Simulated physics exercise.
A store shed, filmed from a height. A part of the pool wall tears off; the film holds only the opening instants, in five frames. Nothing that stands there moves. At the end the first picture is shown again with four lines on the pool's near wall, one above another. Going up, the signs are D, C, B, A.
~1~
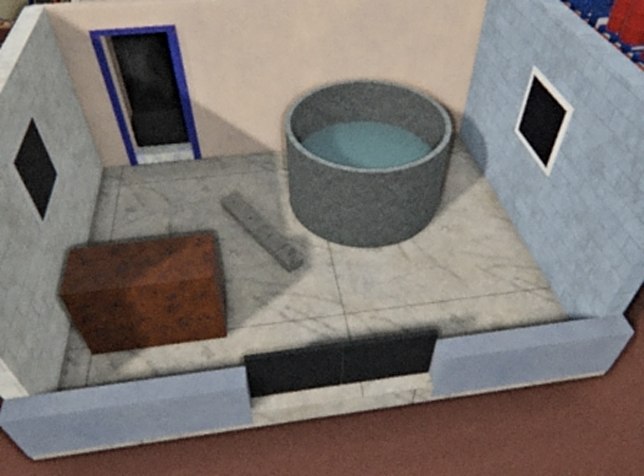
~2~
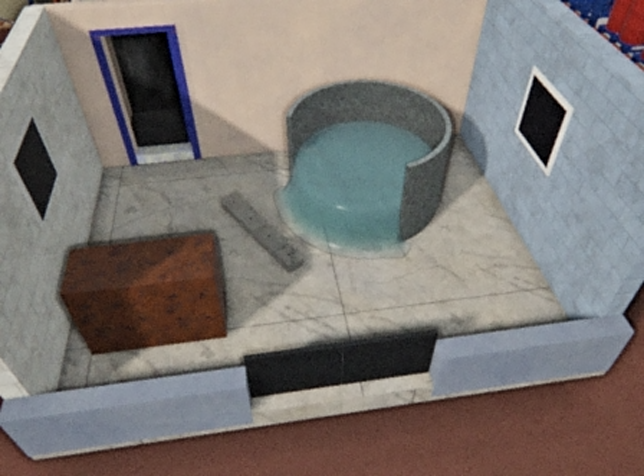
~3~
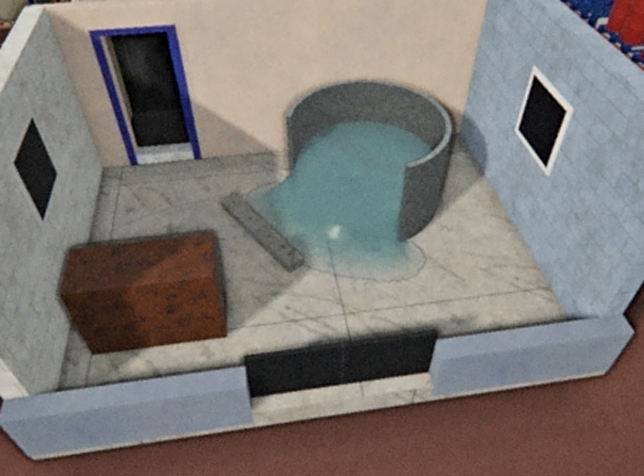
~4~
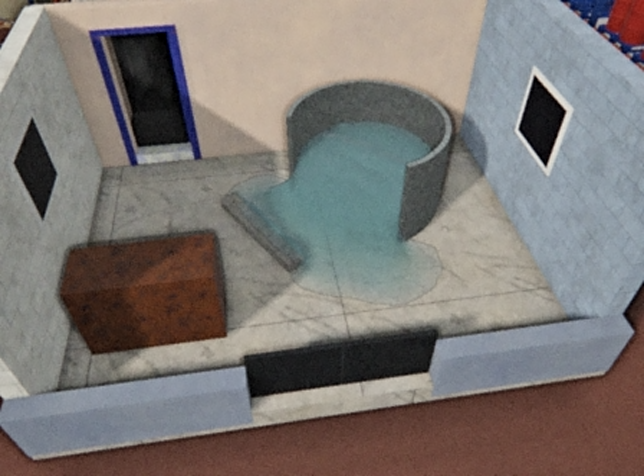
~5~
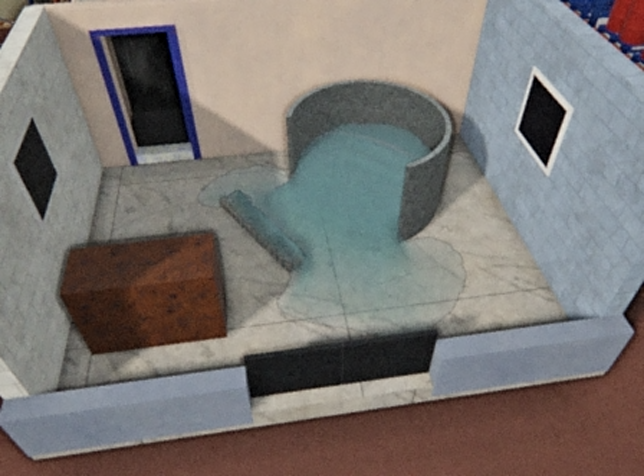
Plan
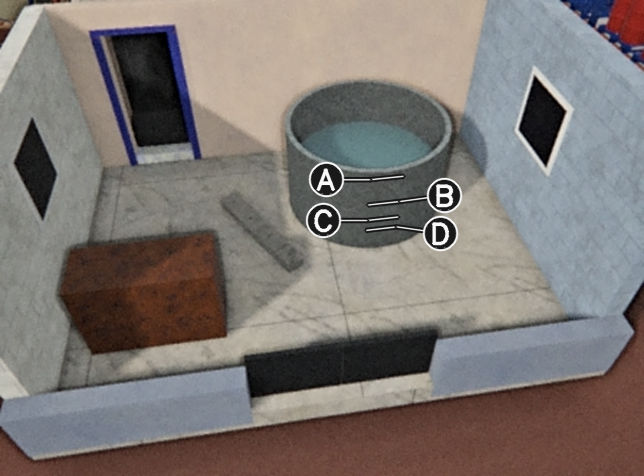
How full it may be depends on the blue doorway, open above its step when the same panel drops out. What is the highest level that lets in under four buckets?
B is the one.
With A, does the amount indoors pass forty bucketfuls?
No.
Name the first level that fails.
It is A.
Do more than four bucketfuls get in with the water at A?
Yes, that goes wrong.
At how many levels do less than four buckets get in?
Three of the four.
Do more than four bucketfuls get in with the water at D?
No, not at all.
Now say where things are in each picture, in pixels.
The first picture shows water in the pool at rest, its middle at (365, 160); foot of the blue doorway at (167, 162); shut gate at (342, 350).
The second picture shows front seen at (405, 246), 3 % of the ground wet.
The third picture shows front seen at (418, 259), 8 % of the ground wet.
The fourth picture shows front seen at (241, 186), 13 % of the ground wet.
The fifth picture shows front seen at (209, 189), 22 % of the ground wet.
On the marked copy, A at (386, 178); B at (384, 203); C at (382, 218); D at (381, 228); from the bottom up D, C, B, A.
With A, about 13 bucketfuls get in.
With B, a bucket or two gets in.
With C, nothing gets over.
With D, nothing gets over.
